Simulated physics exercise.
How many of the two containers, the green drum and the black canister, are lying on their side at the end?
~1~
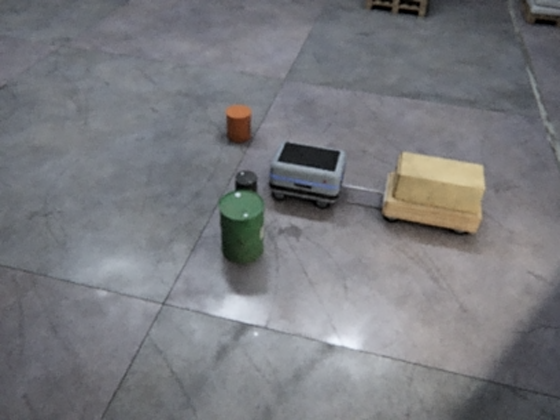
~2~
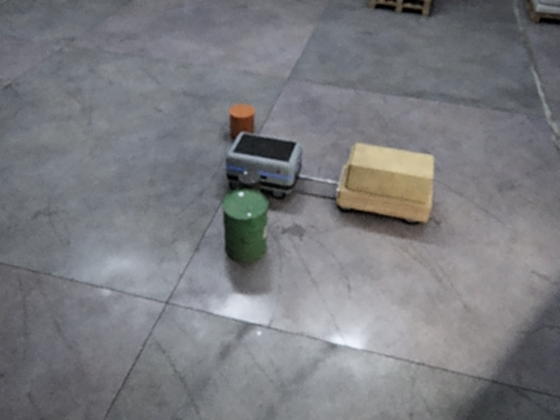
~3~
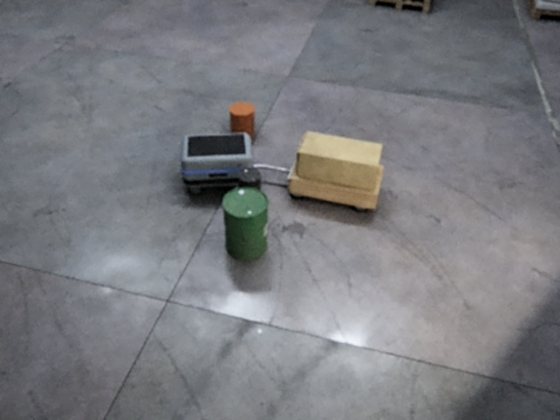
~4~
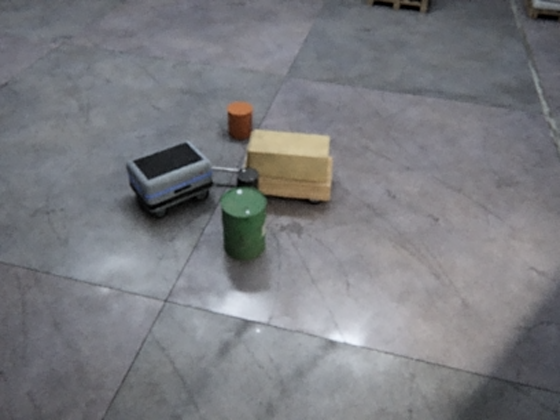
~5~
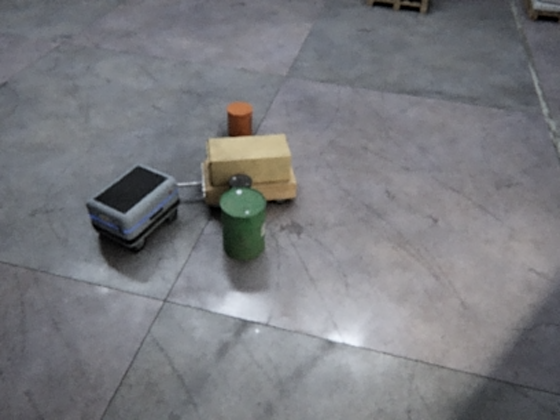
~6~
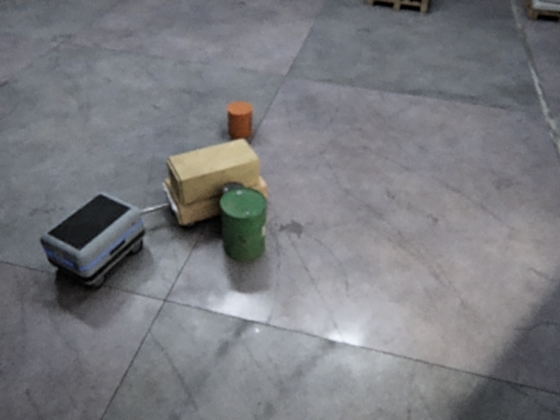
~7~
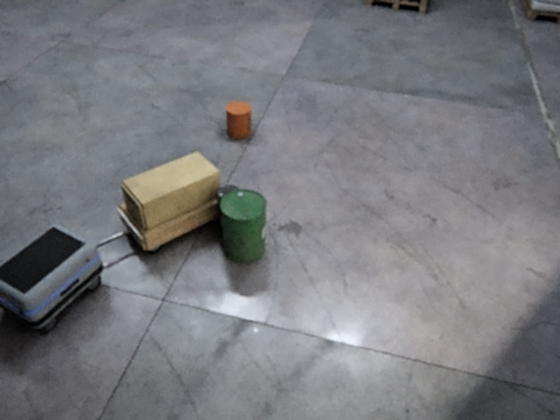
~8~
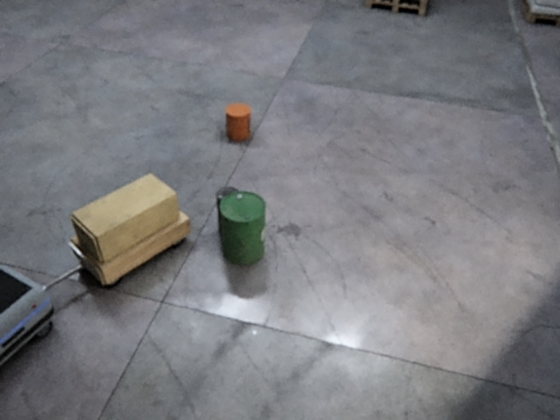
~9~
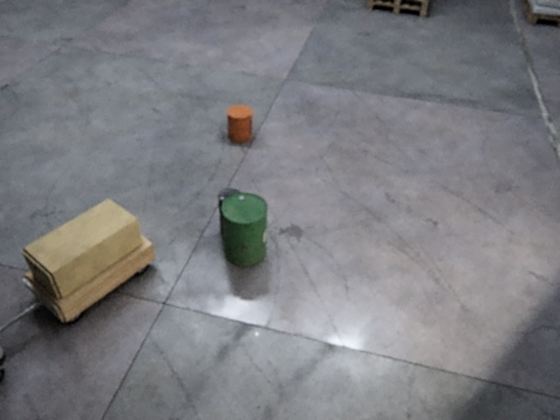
None of them are lying on their side. The green drum is still standing, and the black canister has shifted a little but remains upright behind it.
